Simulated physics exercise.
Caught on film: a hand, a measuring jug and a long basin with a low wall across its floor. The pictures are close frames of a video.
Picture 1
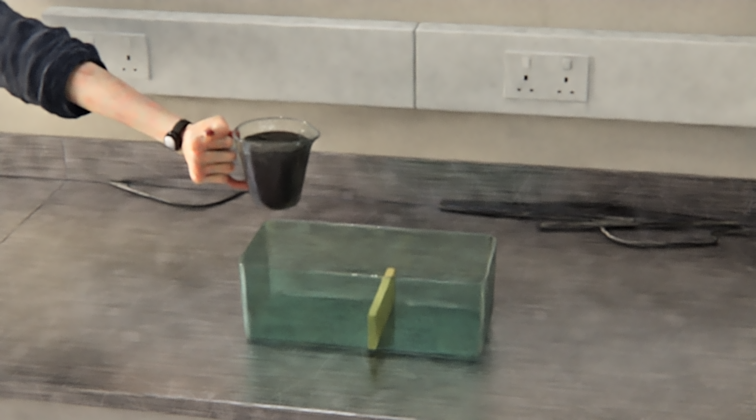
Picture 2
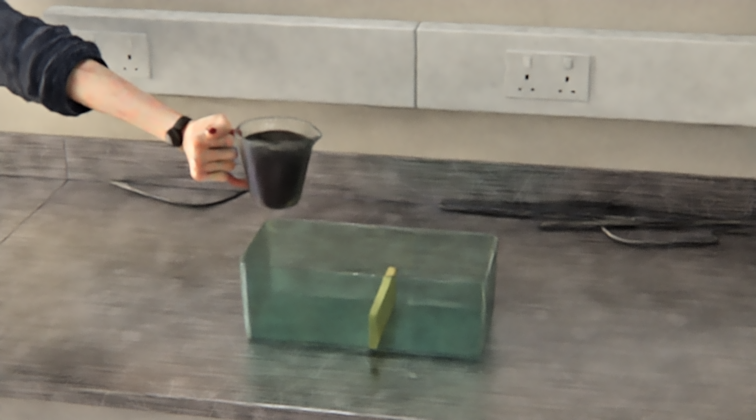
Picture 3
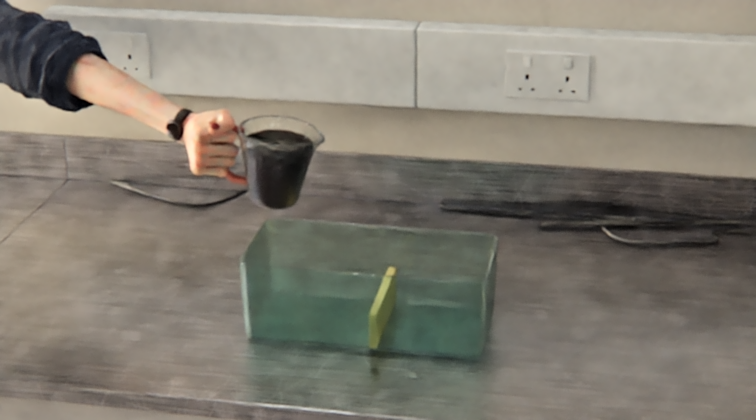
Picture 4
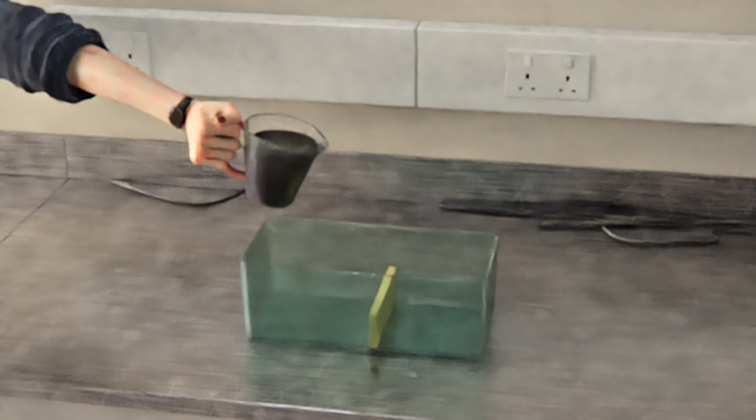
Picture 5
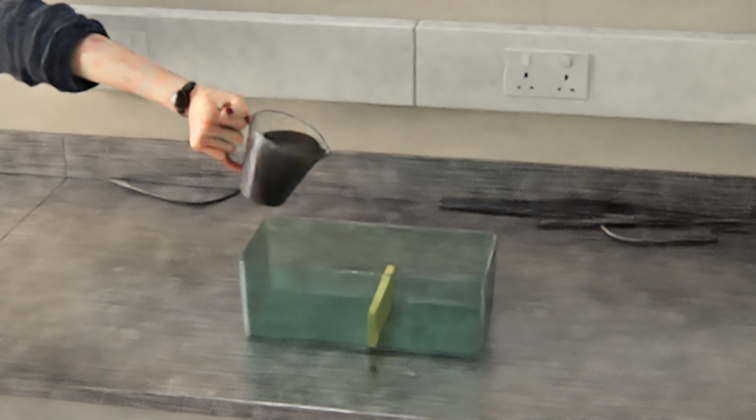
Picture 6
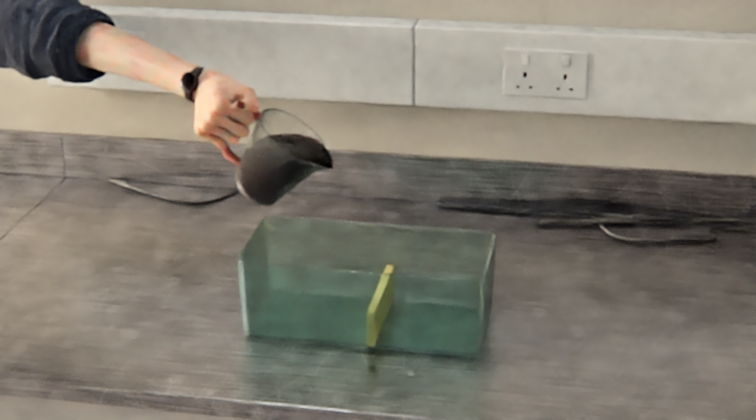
A hand tilts a measuring jug of dark liquid rightward above a long, divided basin.
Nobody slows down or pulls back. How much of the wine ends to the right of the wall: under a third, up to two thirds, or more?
The share right of the wall is not even a third.
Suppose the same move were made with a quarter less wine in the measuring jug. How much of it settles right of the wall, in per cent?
Close to 5 per cent.
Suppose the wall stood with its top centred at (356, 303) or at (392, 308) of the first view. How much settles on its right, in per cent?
Near 50 % and 15 %.
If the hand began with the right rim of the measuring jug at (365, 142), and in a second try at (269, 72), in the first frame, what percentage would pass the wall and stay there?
Roughly 70 per cent, and 5 per cent.
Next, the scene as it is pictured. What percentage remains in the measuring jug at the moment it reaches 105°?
Some 30 per cent.
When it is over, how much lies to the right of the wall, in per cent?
Some 10 per cent.
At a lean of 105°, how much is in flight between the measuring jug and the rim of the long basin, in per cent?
Roughly 25 in a hundred.
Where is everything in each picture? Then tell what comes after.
In the first picture, it leans 0°; its right rim is at (319, 135); the wine meets the walls at (241, 139) and (311, 143); the long basin's rim runs from (251, 242) to (491, 260); the wall's top is at (382, 292).
In the second picture, it leans 2°; its right rim is at (321, 136); the wine meets the walls at (243, 137) and (312, 143).
In the third picture, it leans 6°; its right rim is at (324, 140); the wine meets the walls at (245, 136) and (315, 144).
In the fourth picture, it leans 14°; its right rim is at (328, 146); the wine meets the walls at (250, 136) and (319, 146).
In the fifth picture, it leans 24°; its right rim is at (331, 154); the wine meets the walls at (251, 139) and (326, 150).
In the sixth picture, it leans 36°; its right rim is at (331, 166); the wine meets the walls at (249, 147) and (330, 158); 2 per cent is over the edge.
A moment on, the tilt is 105° and 32 per cent is still to pour, 39 is left of the wall and 5 right of it.
Next, the tilt is 121° and 1 per cent is still to pour, 89 is left of the wall and 6 right of it.
Then the tilt is 121° and 0 per cent is still to pour, 89 is left of the wall and 9 right of it.
Later the tilt is 121° and 0 per cent is still to pour, 89 is left of the wall and 9 right of it.
Finally, 89 per cent lies left of the wall, 9 right of it and 2 outside.
